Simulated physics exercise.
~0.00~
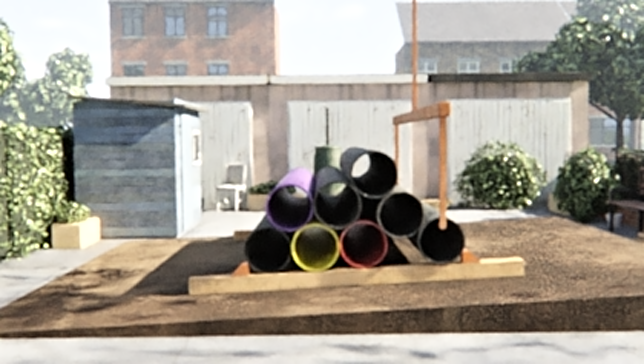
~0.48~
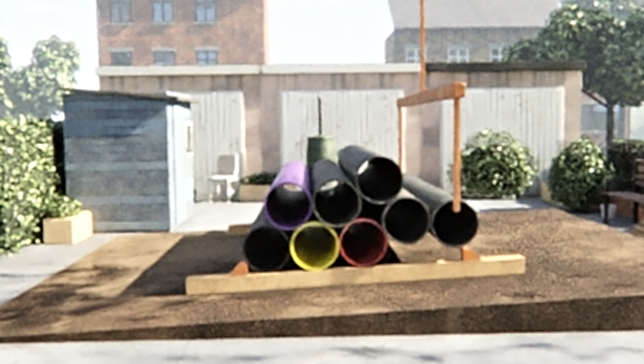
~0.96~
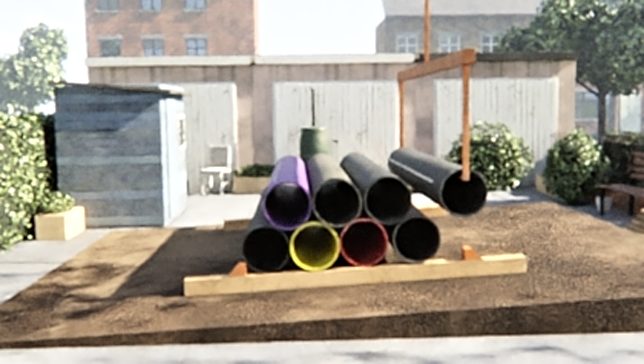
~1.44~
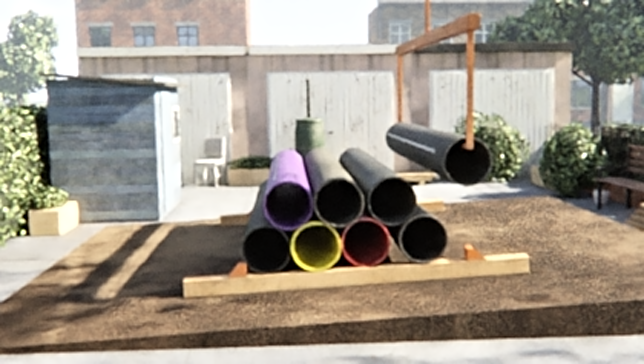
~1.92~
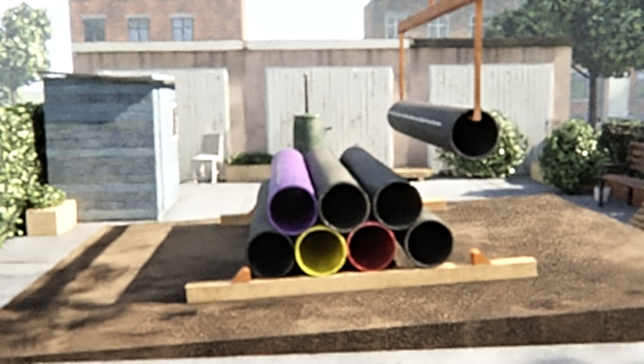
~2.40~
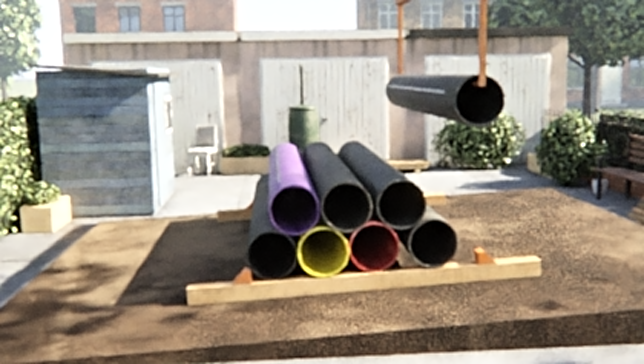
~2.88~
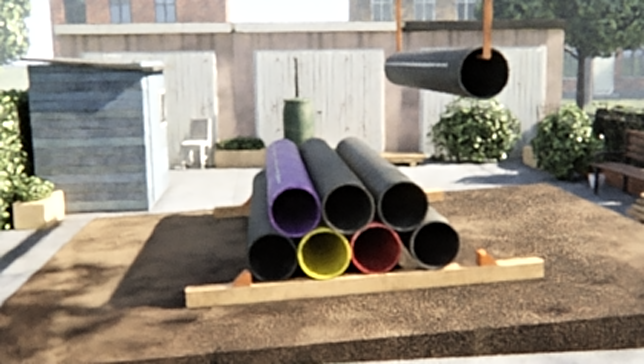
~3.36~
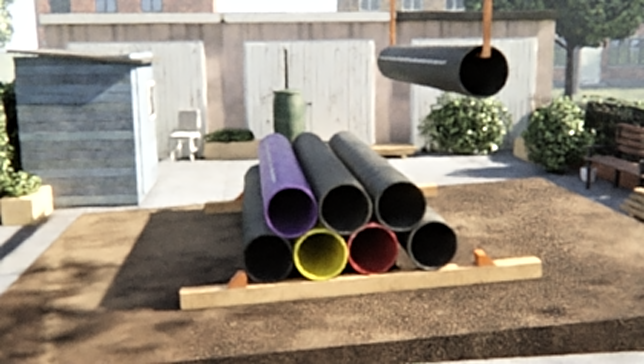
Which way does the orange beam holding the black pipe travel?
The orange beam moves upward, carrying the black pipe up with it.
